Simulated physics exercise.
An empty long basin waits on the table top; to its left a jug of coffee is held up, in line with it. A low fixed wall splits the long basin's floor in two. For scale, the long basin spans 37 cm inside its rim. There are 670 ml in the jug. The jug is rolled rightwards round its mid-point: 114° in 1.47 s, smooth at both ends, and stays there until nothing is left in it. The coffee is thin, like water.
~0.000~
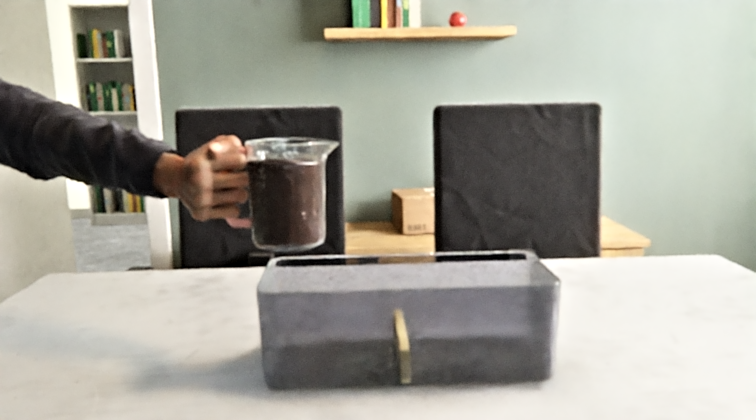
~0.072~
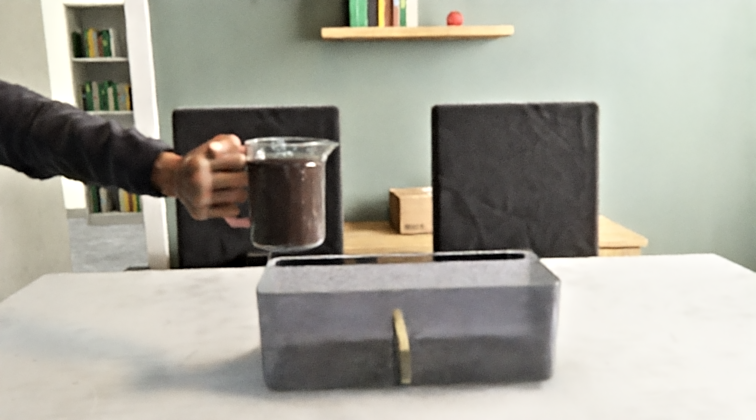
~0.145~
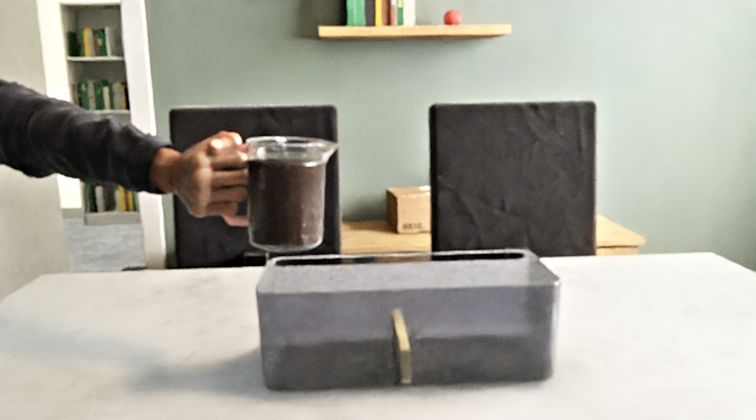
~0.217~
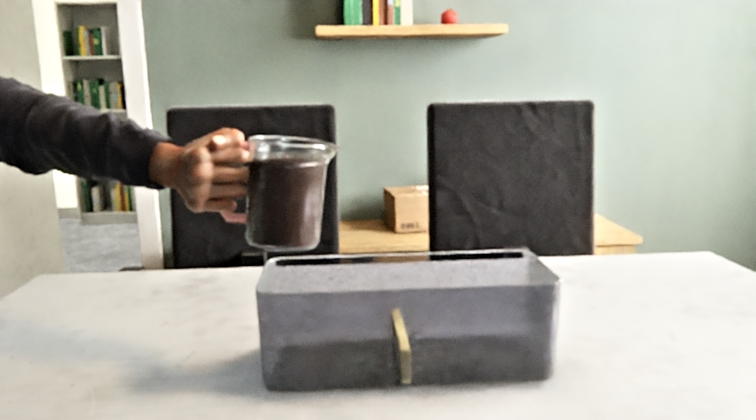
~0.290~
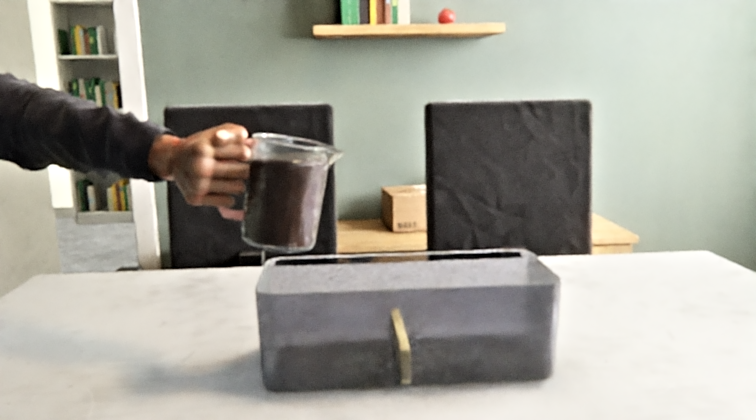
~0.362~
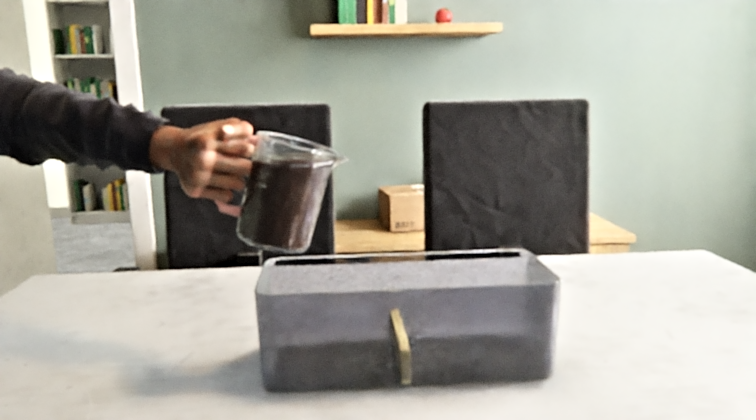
At a pale table, a hand holding a glass jug of dark coffee slowly tilting it rightwards above a long grey basin.
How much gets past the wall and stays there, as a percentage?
Roughly 41 per cent is past the wall.
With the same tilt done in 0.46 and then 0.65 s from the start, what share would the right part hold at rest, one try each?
In turn about 15 and 15 per cent.
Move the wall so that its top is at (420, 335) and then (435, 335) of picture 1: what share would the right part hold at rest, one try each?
In turn about 15 and 10 per cent.
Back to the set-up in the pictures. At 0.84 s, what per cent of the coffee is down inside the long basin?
Some 10 per cent.
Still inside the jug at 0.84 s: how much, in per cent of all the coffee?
About 78 per cent.
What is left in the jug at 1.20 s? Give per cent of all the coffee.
About 22 per cent.
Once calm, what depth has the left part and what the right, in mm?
Left about 16 mm, right about 10 mm.
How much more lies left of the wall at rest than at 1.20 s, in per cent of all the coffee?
Some 28 per cent.
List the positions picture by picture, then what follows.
Tilt 0°; pouring edge (339, 142); surface from (250, 158) to (323, 157); the long basin's rim runs from (264, 276) to (546, 268); the wall's top is at (401, 329), in the first picture.
Tilt 1°; pouring edge (339, 143); surface from (250, 158) to (323, 157), in the second picture.
Tilt 3°; pouring edge (340, 144); surface from (251, 158) to (325, 157), in the third picture.
Tilt 6°; pouring edge (342, 147); surface from (252, 158) to (327, 157), in the fourth picture.
Tilt 11°; pouring edge (345, 152); surface from (253, 159) to (331, 158), in the fifth picture.
Tilt 16°; pouring edge (349, 158); surface from (254, 162) to (336, 158), in the sixth picture.
Then, 0.84 s in, the tilt is 70° and 78 per cent is still to pour, 2 is left of the wall and 9 right of it.
Then, 1.20 s in, the tilt is 105° and 22 per cent is still to pour, 30 is left of the wall and 38 right of it.
Then, 1.57 s in, the tilt is 114° and 0 per cent is still to pour, 58 is left of the wall and 41 right of it.
Then, 1.97 s in, the tilt is 114° and 0 per cent is still to pour, 58 is left of the wall and 41 right of it.
Finally, 58 per cent lies left of the wall, 41 right of it and 1 outside.
